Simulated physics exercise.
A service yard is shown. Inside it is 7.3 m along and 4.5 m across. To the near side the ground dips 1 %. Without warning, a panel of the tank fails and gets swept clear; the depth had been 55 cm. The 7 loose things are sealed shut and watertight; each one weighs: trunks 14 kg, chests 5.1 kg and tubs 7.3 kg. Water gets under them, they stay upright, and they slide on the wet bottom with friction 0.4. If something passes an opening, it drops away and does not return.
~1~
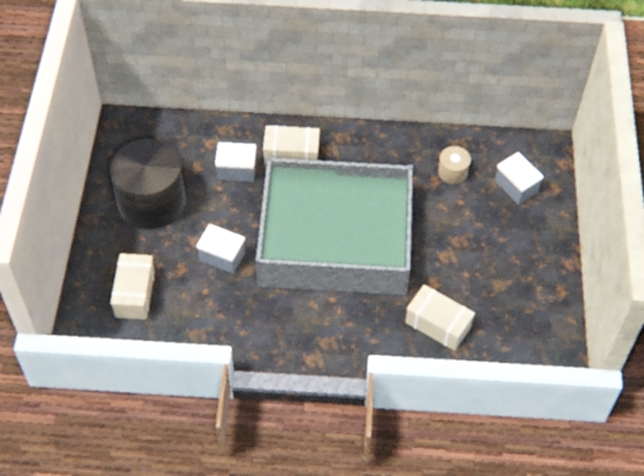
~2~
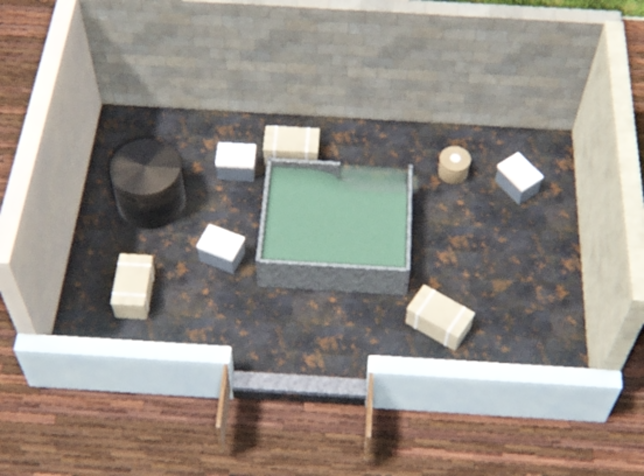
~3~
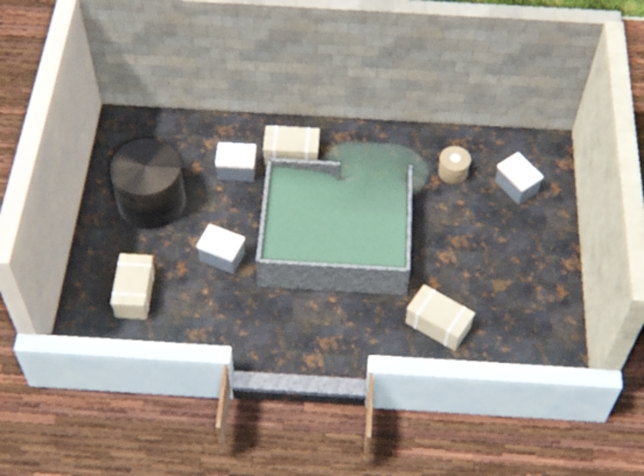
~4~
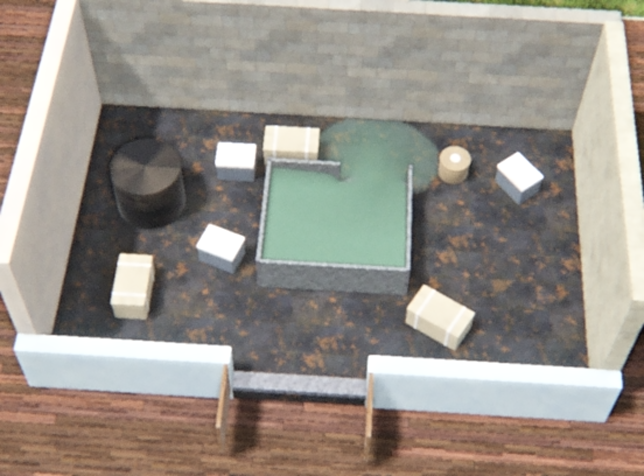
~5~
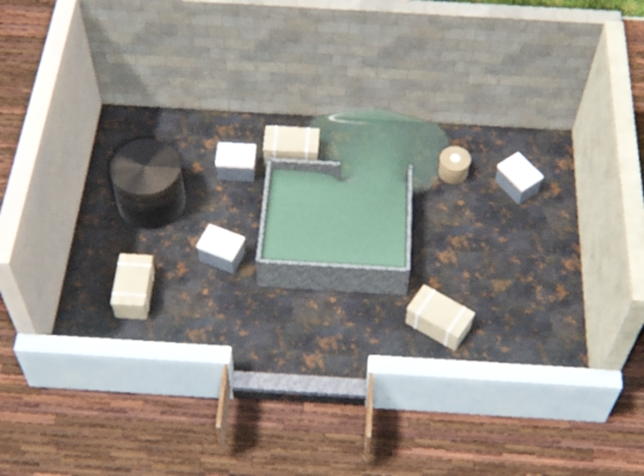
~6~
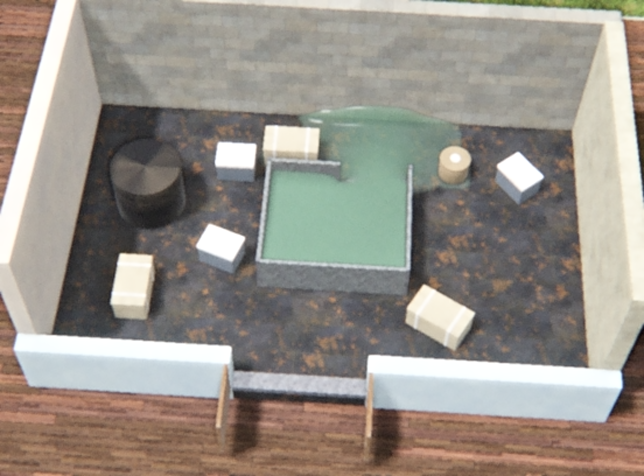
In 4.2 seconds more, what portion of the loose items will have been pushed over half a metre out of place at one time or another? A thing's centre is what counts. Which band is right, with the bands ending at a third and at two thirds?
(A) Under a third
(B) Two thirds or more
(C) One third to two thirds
C.
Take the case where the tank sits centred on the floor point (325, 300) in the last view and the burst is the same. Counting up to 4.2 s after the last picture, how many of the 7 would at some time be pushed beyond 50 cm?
Count: 4.
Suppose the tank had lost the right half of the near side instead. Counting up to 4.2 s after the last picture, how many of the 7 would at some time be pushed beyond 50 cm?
You'd get 2 in that case.
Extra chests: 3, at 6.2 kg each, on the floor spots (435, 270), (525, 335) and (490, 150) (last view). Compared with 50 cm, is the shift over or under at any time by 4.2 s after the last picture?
The first comes out within the limit, the second beyond the limit, the third beyond the limit.
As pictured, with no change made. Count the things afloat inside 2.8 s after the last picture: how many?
At that point I count 0.
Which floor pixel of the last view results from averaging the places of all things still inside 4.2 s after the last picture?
Around (325, 256).
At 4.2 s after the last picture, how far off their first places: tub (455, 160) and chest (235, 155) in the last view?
100 cm and 60 cm.
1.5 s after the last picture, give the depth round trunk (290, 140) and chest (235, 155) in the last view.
Roughly 2 and 3 cm.
Then, 0.4 s after the last picture 0 of 7 are over 50 cm from their spots; 0 afloat.
Then, 1.5 s after the last picture 0 of 7 are over 50 cm from their spots; 0 afloat.
Then, 2.8 s after the last picture 3 of 7 are over 50 cm from their spots; 0 afloat.
Then, 4.2 s after the last picture 3 of 7 are over 50 cm from their spots, and 3 have been at some point; 1 afloat.
